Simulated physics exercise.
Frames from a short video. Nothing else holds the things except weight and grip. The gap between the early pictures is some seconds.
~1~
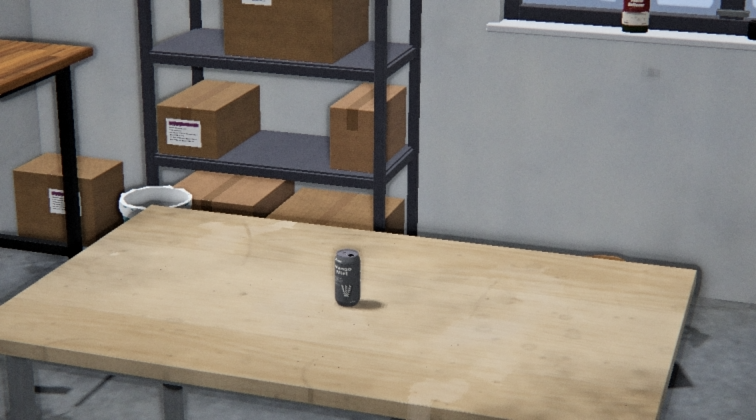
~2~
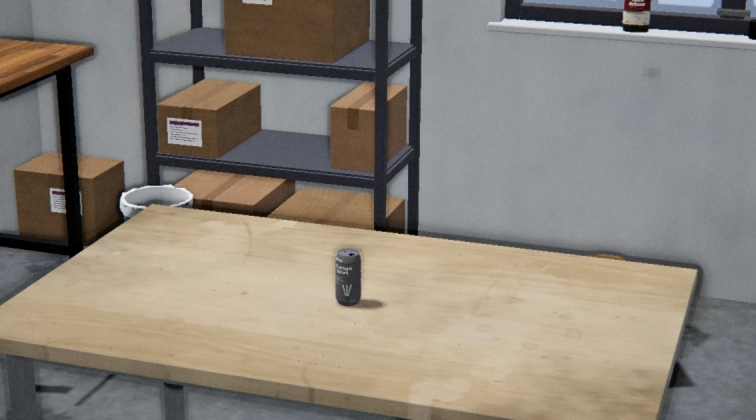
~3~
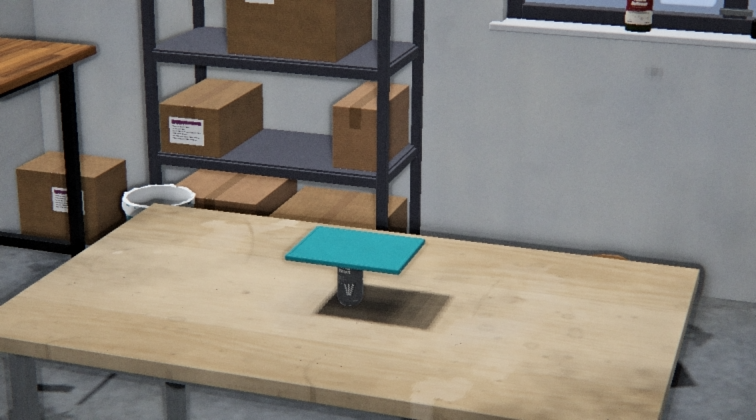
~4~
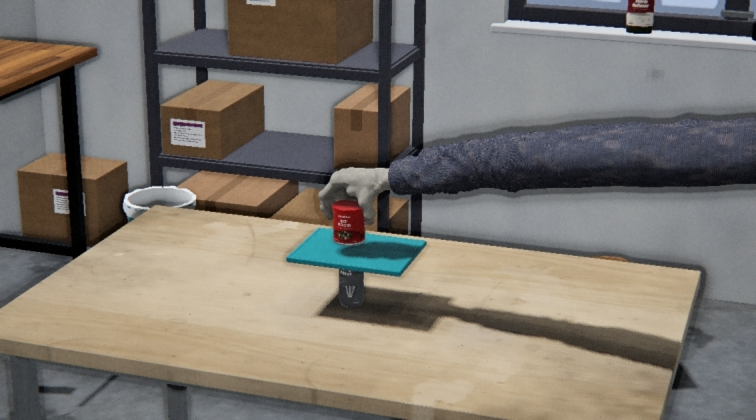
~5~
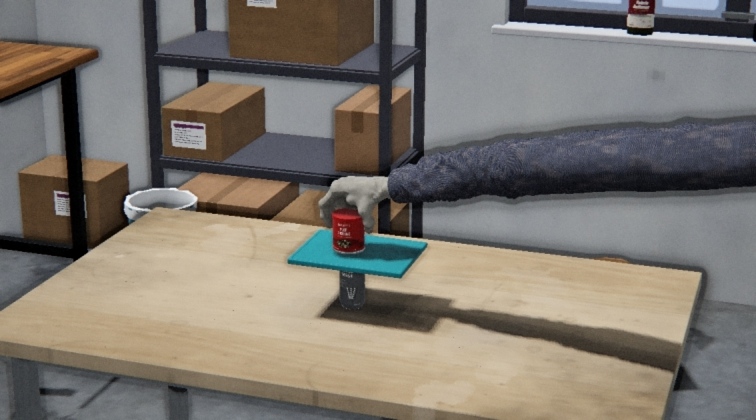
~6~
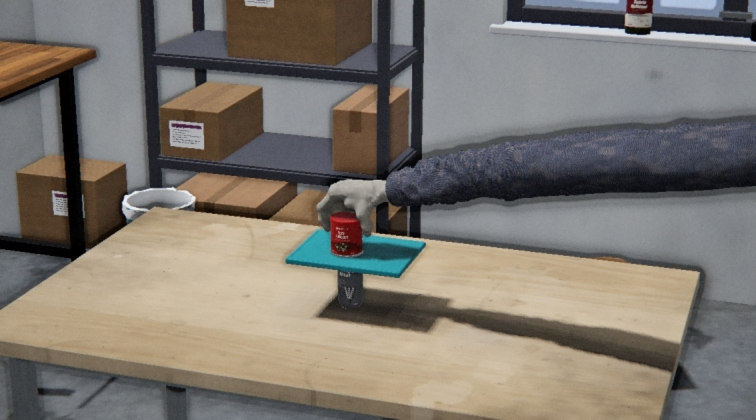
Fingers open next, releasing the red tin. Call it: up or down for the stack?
Up - it stays standing.
Then, 0.40 s later than the last frame, all is still.
Then, 0.90 s later than the last frame, red tin resting near (347, 235).
When it is over, all 3 as before. End places, in pixels of the last picture, red tin near (347, 235). The stack holds.
